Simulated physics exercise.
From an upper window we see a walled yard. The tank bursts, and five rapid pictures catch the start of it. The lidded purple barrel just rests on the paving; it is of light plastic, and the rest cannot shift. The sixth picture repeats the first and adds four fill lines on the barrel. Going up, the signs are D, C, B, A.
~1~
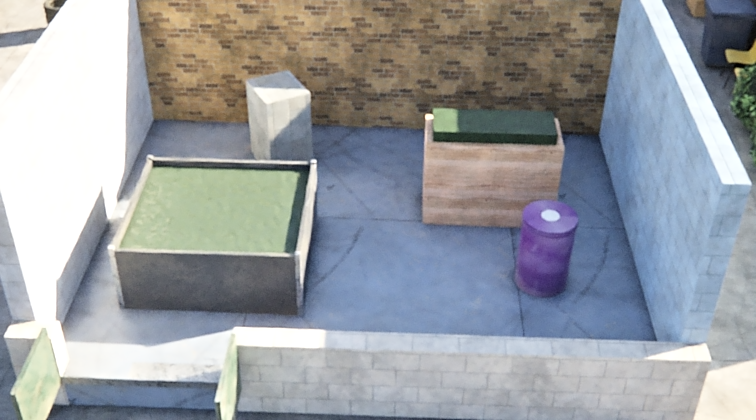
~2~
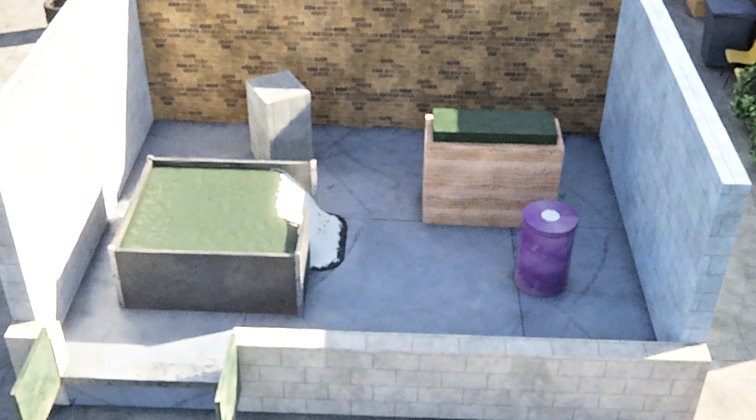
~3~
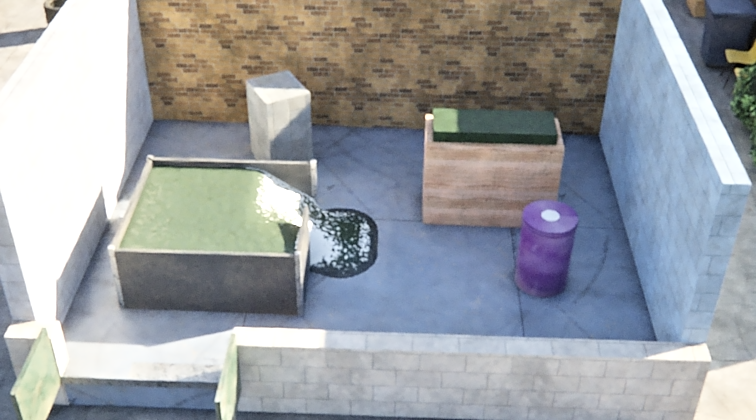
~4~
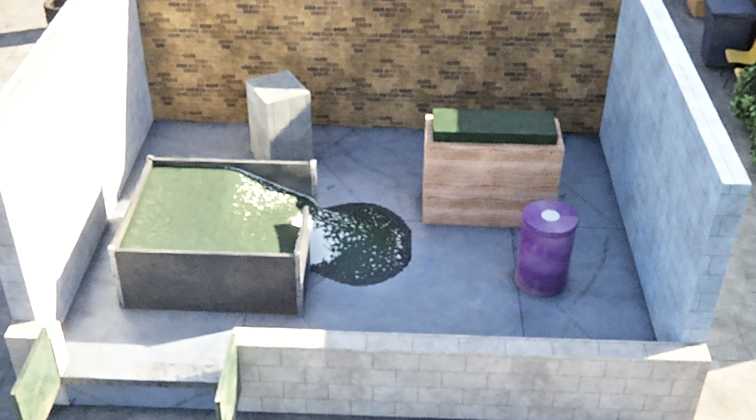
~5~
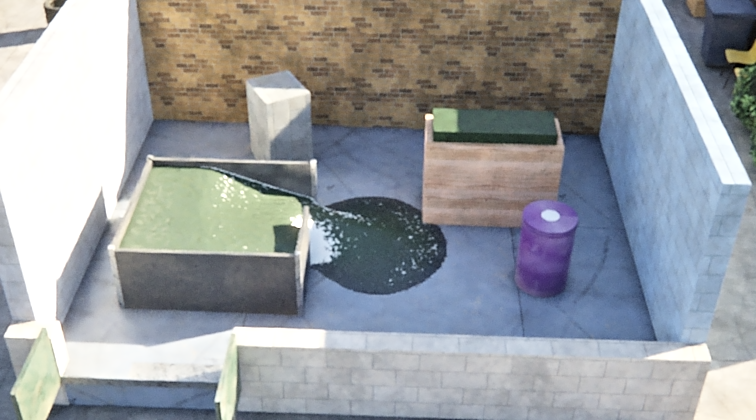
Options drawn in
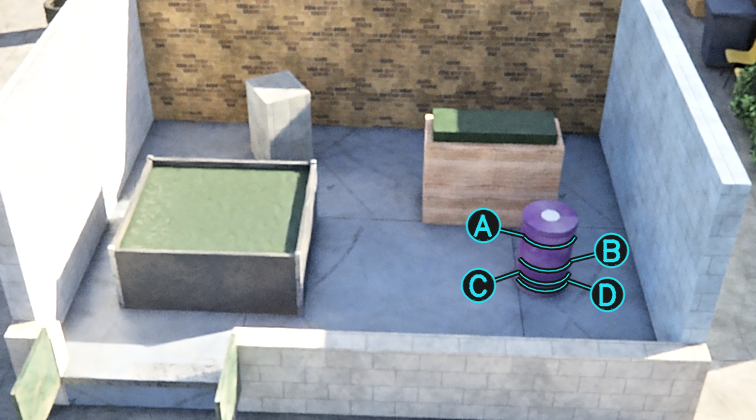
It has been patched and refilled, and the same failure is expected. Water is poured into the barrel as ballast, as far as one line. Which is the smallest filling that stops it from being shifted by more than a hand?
I would pick mark B.
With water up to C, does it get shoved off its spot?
Yes, that goes wrong.
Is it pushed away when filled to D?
Yes.
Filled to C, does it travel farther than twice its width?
No.
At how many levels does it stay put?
Two.
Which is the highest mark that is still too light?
That would be C.
On the marked copy, A at (551, 247); B at (547, 271); C at (545, 284); D at (544, 291); from the bottom up D, C, B, A.
For mark A, it does not move.
For mark B, it does not move.
For mark C, it is pushed about its own width away.
For mark D, it is pushed about 3 times its own width away.
